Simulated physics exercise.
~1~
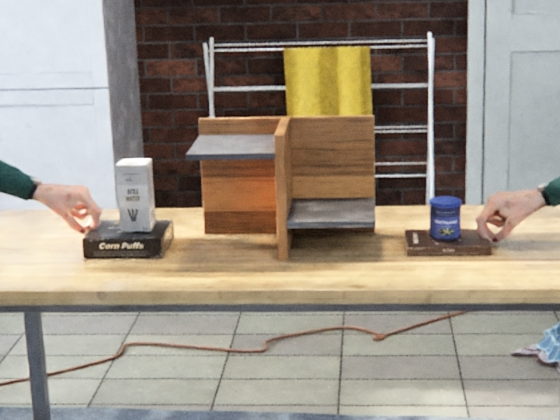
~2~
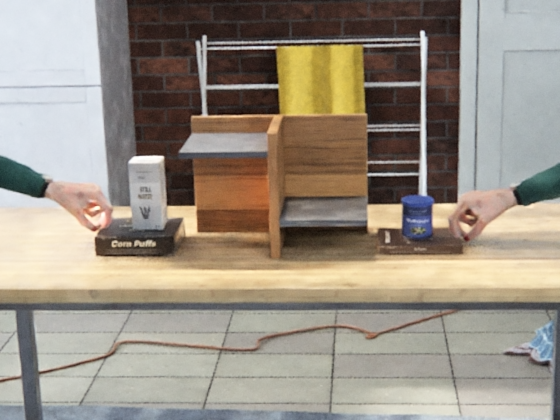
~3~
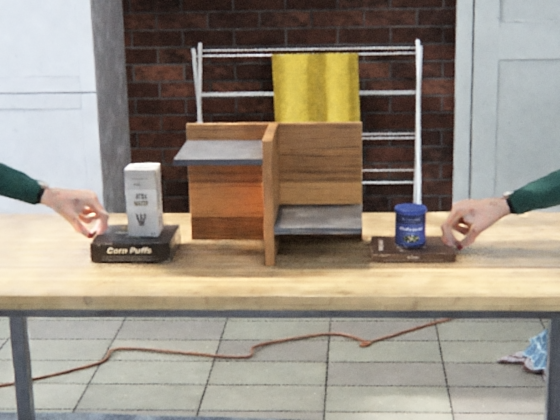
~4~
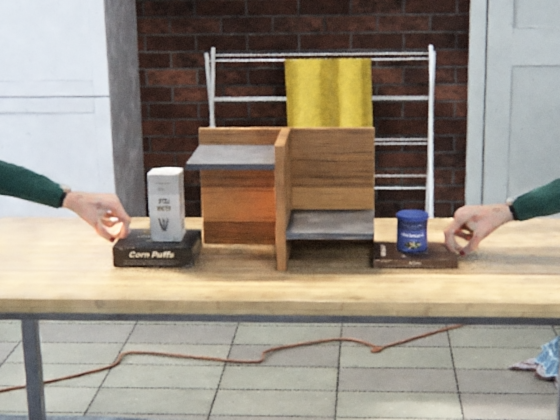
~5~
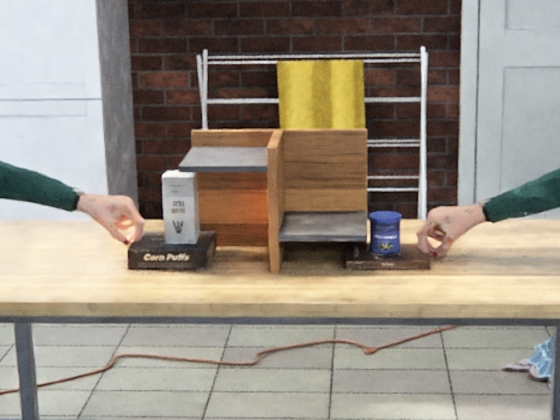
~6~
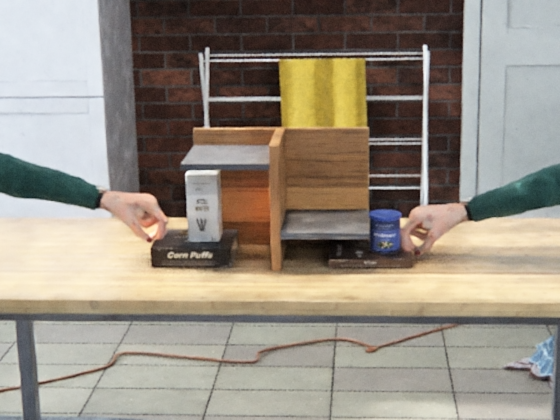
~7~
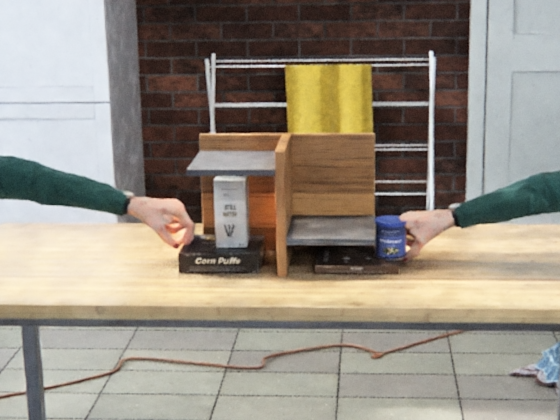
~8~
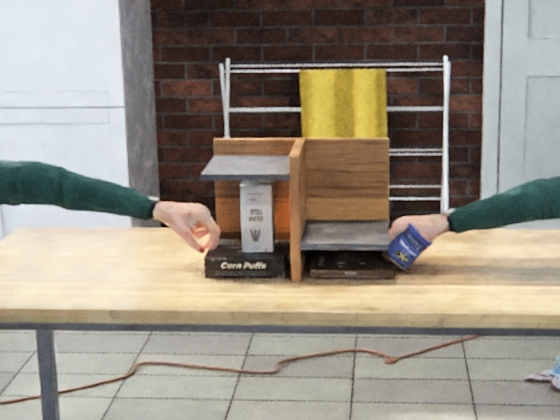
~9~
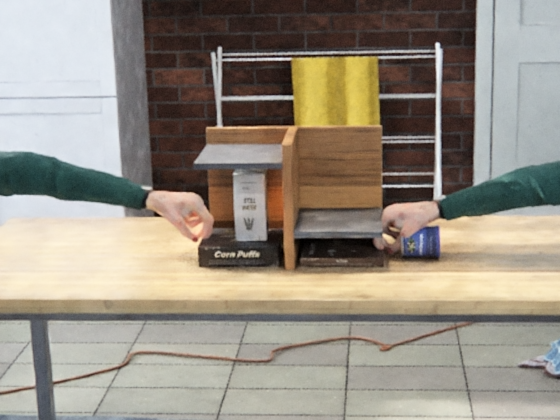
A white carton standing on a black packet and a blue pot on a flat brown packet sit on a wooden table, on either side of a rack with a shelf on each side. Two hands in green sleeves push the packets inward from left and right. The carton rides upright beneath the higher left shelf and clears it. On the right, the pot meets the lower shelf and is pushed back as its packet slides under. It tips over the packet's edge and ends lying on the table beside the right hand, while the carton still stands.
